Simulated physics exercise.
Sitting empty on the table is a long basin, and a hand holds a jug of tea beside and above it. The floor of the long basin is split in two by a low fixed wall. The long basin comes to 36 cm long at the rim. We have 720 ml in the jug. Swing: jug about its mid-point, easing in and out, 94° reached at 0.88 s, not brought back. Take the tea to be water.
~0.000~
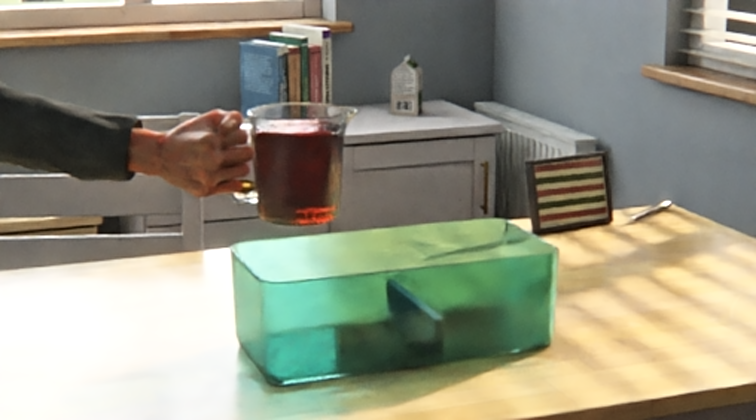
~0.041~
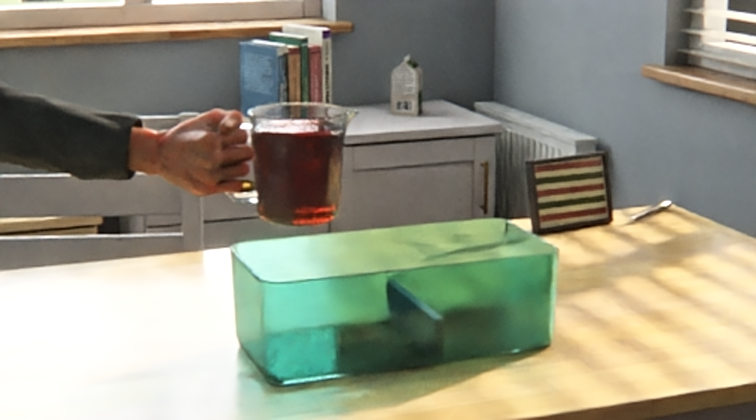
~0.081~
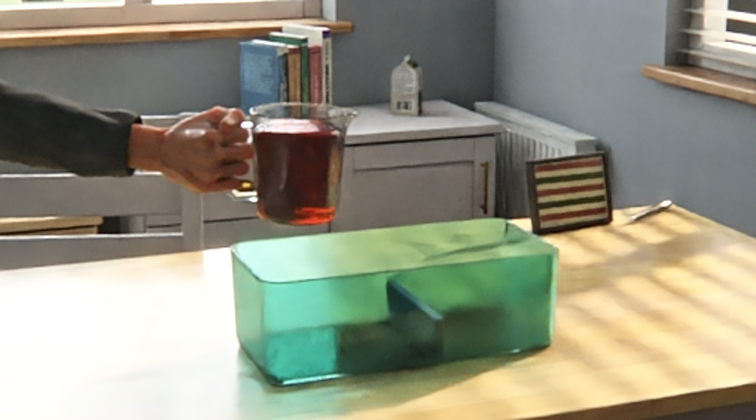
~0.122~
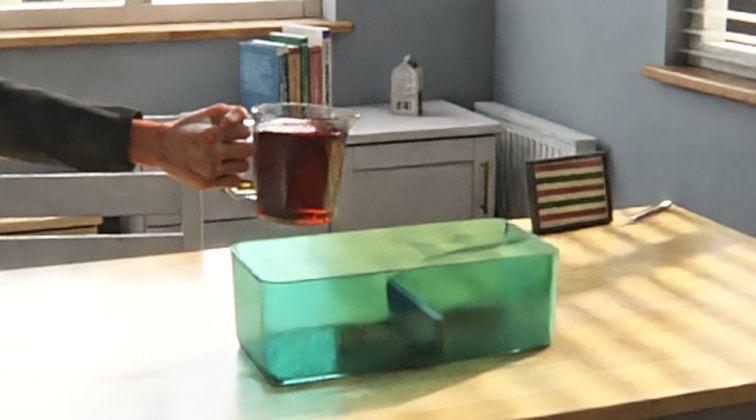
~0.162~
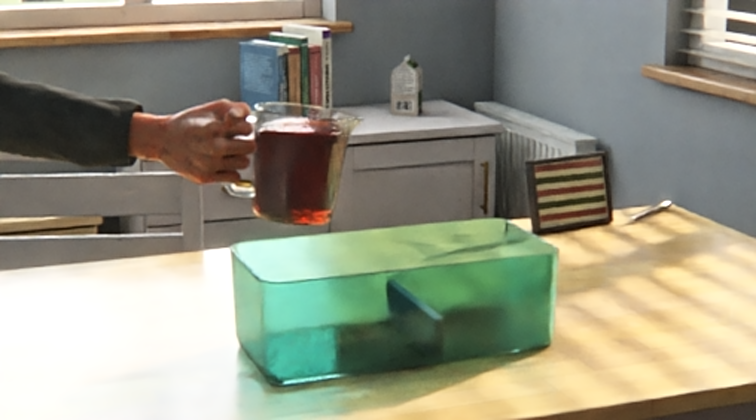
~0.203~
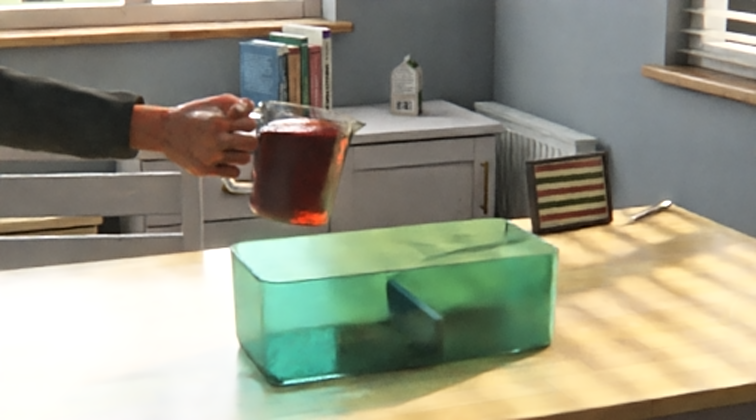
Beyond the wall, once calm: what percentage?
39 out of 100.
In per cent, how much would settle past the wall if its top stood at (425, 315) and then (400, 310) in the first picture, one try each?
Some 30 in a hundred, then some 80 in a hundred.
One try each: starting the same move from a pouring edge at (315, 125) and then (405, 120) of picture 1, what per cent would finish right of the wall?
First 5, then 95 per cent.
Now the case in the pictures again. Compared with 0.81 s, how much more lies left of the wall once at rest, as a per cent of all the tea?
Near 40 percent, more or less.
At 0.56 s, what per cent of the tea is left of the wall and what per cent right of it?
About 1 % left, 4 % right.
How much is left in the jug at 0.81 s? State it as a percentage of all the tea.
Close to 34 in a hundred.
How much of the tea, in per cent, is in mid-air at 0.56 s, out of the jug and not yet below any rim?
Some 16 per cent, I reckon.
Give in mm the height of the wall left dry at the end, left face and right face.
The left side gives some 36 mm, the right side some 38 mm.
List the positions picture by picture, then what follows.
It leans 0°; its right rim is at (357, 109); the tea meets the walls at (253, 130) and (340, 125); the long basin's rim runs from (245, 265) to (531, 235); the wall's top is at (414, 300), in the first picture.
It leans 1°; its right rim is at (357, 110); the tea meets the walls at (253, 130) and (340, 125), in the second picture.
It leans 2°; its right rim is at (359, 111); the tea meets the walls at (254, 129) and (341, 125), in the third picture.
It leans 4°; its right rim is at (361, 114); the tea meets the walls at (255, 128) and (342, 125), in the fourth picture.
It leans 8°; its right rim is at (363, 118); the tea meets the walls at (258, 128) and (345, 126), in the fifth picture.
It leans 12°; its right rim is at (366, 122); the tea meets the walls at (259, 129) and (349, 127), in the sixth picture.
By 0.56 s the tilt is 66° and 80 per cent is still to pour, 1 is left of the wall and 4 right of it.
By 0.81 s the tilt is 93° and 34 per cent is still to pour, 21 is left of the wall and 30 right of it.
By 1.09 s the tilt is 94° and 8 per cent is still to pour, 50 is left of the wall and 38 right of it.
By 1.38 s the tilt is 94° and 2 per cent is still to pour, 59 is left of the wall and 38 right of it.
At rest 61 per cent lies left of the wall, 39 right of it and 1 outside.
